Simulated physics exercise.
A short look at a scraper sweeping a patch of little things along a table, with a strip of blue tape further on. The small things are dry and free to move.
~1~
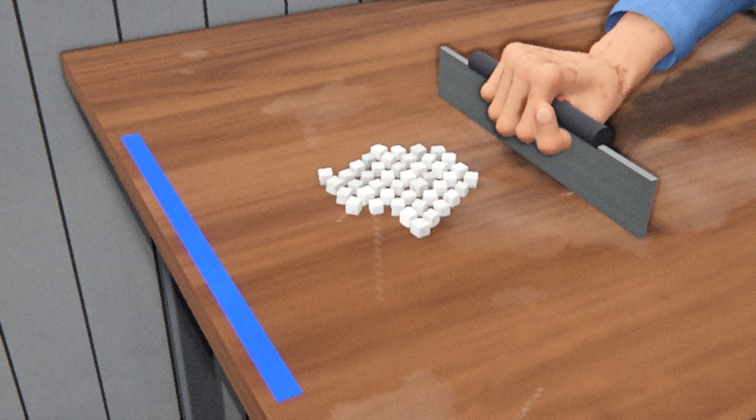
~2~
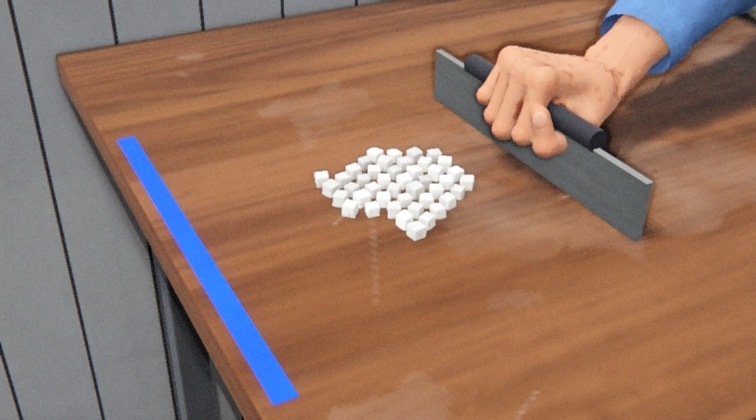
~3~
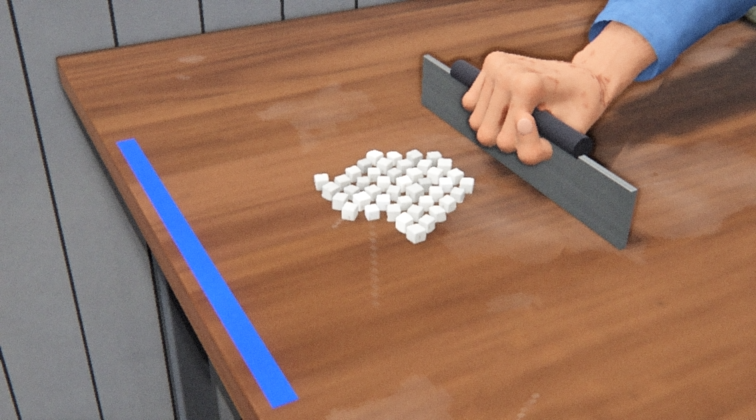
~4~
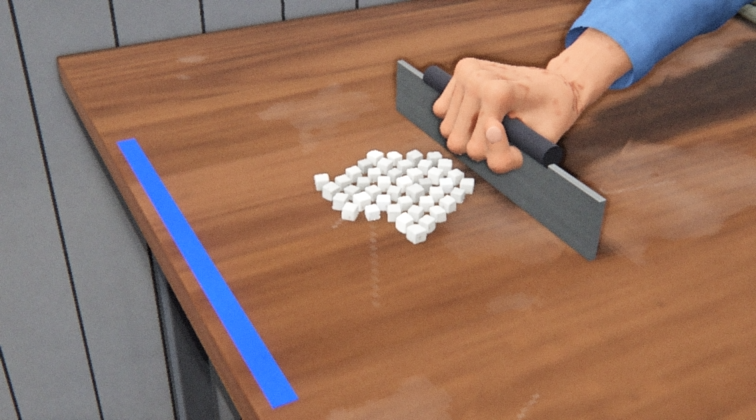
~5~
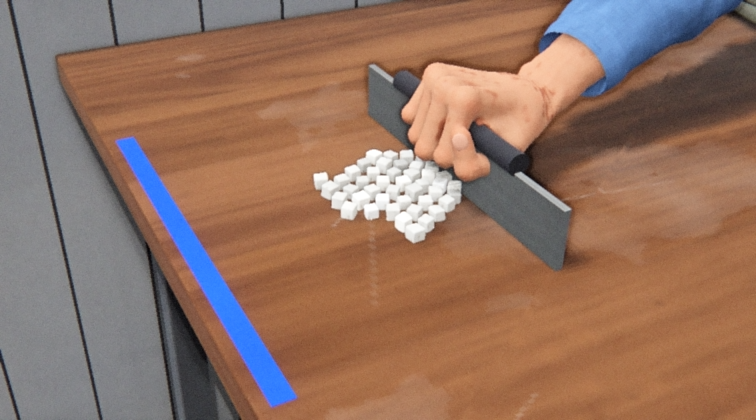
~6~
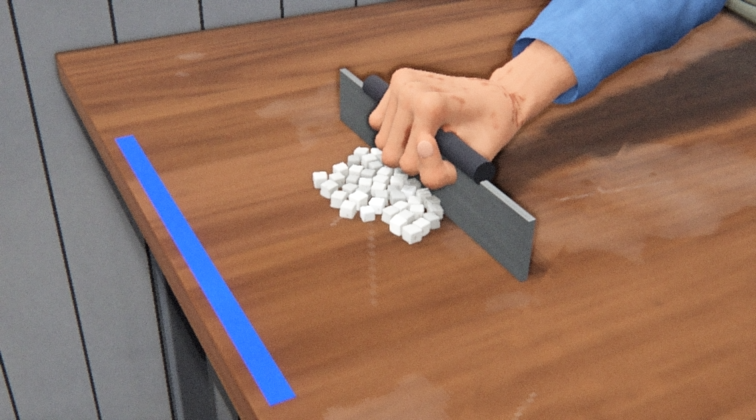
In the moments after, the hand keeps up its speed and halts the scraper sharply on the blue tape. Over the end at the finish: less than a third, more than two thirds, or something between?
It pushes over two thirds off the end.
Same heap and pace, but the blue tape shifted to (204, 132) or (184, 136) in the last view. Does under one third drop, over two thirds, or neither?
The first try: Under a third. The second: Under a third.
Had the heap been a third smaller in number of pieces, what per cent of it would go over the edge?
Some 100 per cent.
Just after the last frame, scraper still moving, near (299, 161); heap all on the table, its front near (228, 231).
A moment on, scraper stopped at the blue tape; heap the larger part over the edge.
Further on, scraper stopped at the blue tape; heap every one over the edge.
When it is over, scraper stopped at the blue tape; heap every one over the edge.
